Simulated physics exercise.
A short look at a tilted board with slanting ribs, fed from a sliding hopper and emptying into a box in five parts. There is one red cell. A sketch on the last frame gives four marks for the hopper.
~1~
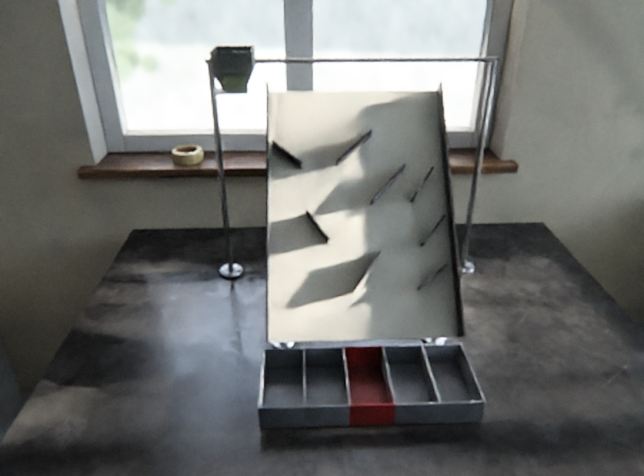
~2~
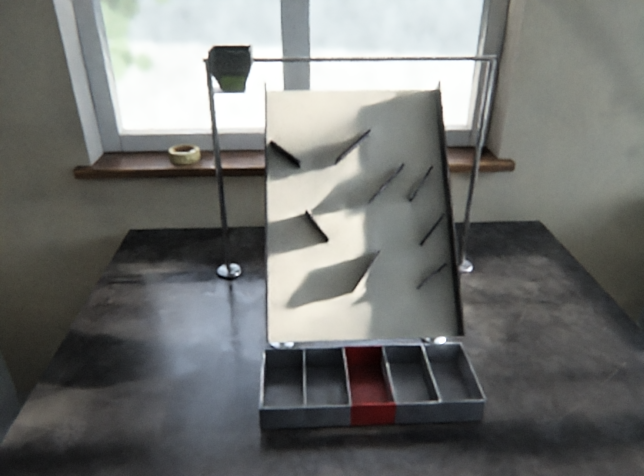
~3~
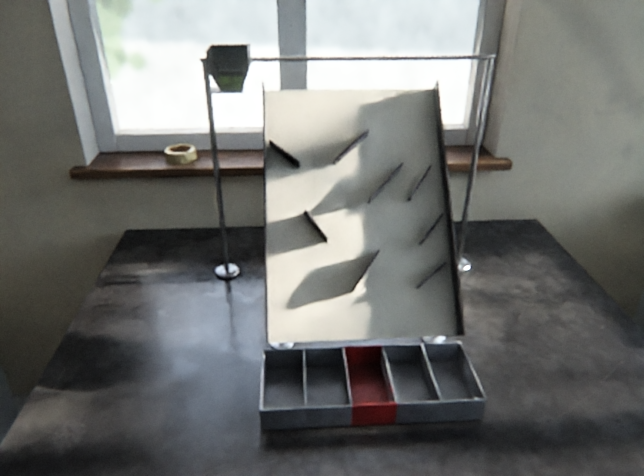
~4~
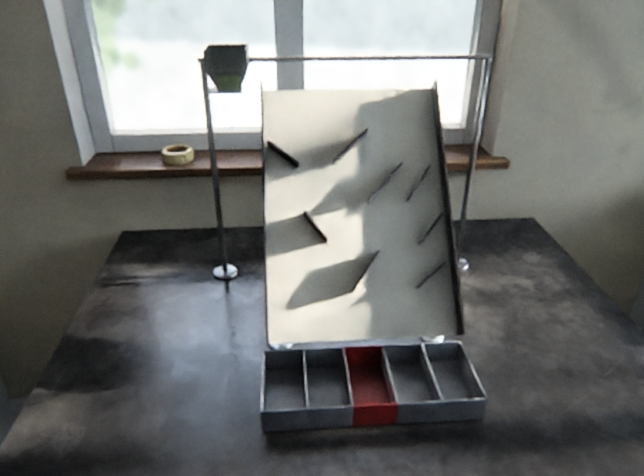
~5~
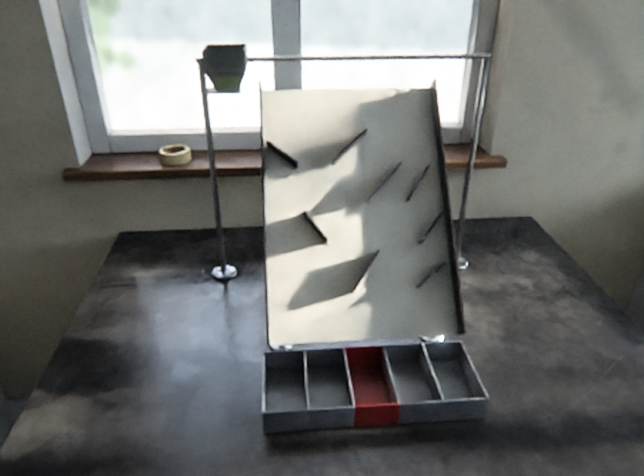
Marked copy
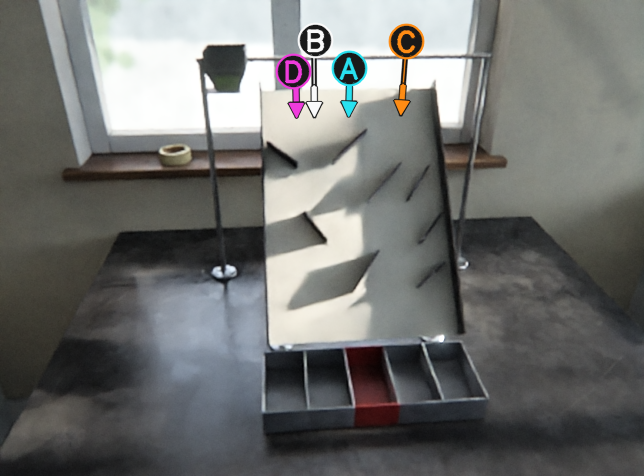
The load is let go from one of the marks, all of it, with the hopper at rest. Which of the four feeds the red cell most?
It is C.
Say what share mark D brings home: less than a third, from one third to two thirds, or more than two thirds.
It is less than a third.
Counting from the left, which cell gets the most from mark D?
The second from the left.
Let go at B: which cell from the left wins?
It is the second one.
On the marked copy, mark A meets the board at (348, 111); mark B meets the board at (314, 111); mark C meets the board at (401, 109); mark D meets the board at (296, 112).
Choosing A, just a few in the red cell, almost all in other cells, just a few outside the box.
Choosing B, just a few in the red cell, almost all in other cells.
Choosing C, roughly a third in the red cell, roughly two thirds in other cells, just a few outside the box.
Choosing D, just a few in the red cell, almost all in other cells.
